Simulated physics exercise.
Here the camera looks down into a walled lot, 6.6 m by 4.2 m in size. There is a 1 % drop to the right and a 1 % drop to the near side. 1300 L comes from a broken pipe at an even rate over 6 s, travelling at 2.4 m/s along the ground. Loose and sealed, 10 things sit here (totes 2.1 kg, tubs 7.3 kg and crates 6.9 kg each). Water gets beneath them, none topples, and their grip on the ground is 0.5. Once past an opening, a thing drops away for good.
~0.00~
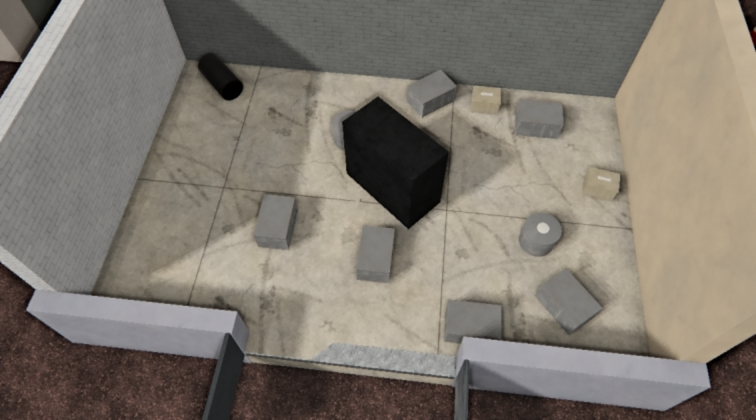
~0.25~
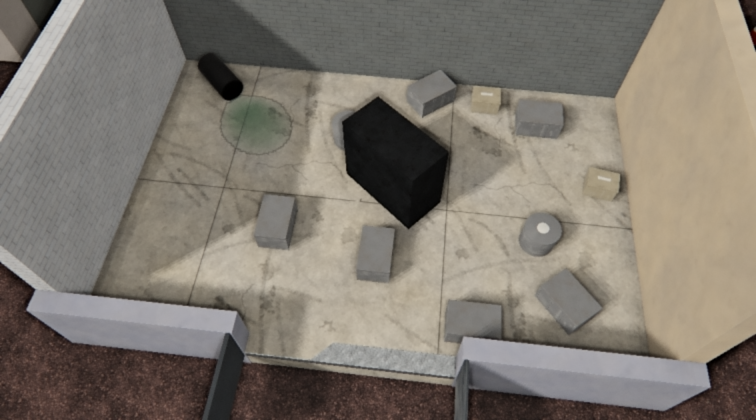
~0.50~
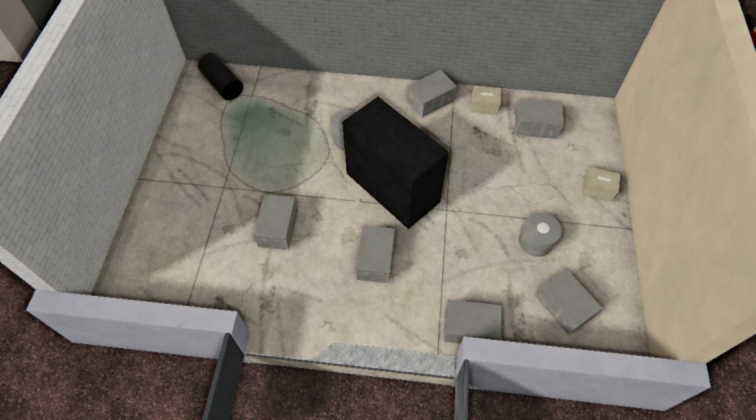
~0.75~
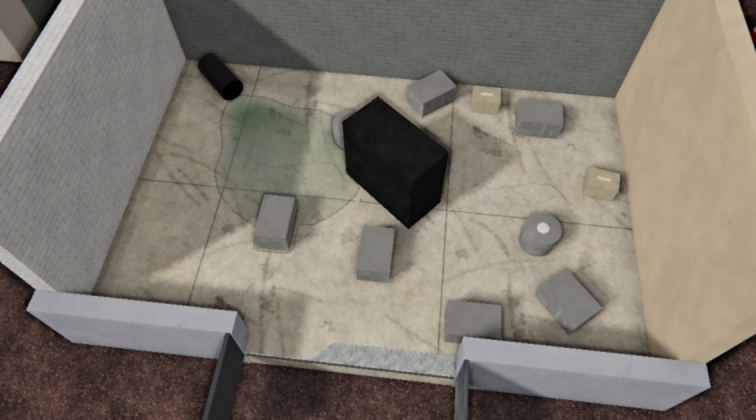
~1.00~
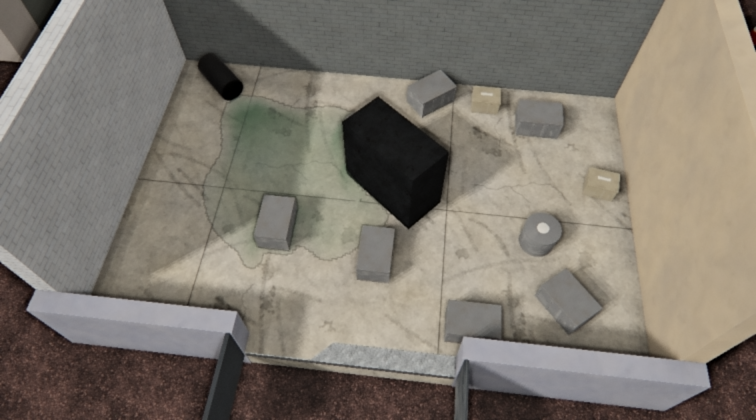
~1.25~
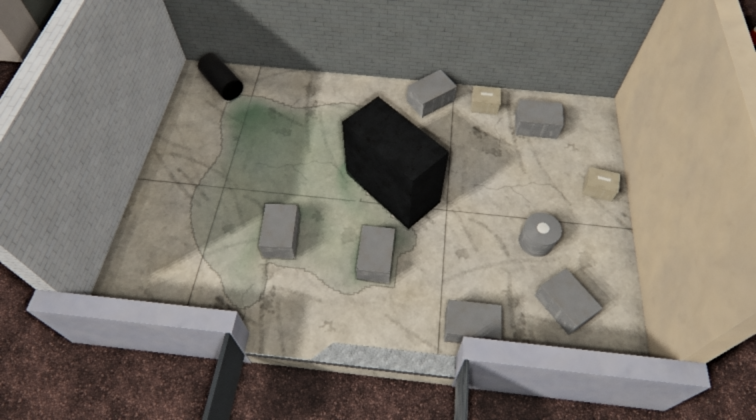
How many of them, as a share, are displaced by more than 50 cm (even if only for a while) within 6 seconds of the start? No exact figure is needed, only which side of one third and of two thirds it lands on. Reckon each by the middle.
It lands at or above two thirds.
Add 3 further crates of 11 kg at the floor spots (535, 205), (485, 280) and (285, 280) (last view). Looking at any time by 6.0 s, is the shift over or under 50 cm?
One by one they come out lesser, lesser, larger.
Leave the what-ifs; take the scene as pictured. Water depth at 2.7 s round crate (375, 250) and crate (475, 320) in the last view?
About 4 and 3 cm.
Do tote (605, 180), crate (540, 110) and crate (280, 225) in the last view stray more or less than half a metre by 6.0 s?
Listed order: Below the mark, above the mark and above the mark.
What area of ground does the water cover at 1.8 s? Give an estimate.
About 10.5 m2.
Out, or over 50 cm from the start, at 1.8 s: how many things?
By my tally, 3.
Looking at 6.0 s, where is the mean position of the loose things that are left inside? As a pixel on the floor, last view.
At about (578, 209).
After 1.8 s 3 of 10 are over 50 cm from their spots; 0 afloat.
After 2.7 s 3 of 10 are over 50 cm from their spots; 1 afloat.
After 4.2 s 6 of 10 are over 50 cm from their spots; 2 afloat.
After 6.0 s 7 of 10 are over 50 cm from their spots, and 7 have been at some point; 5 afloat.
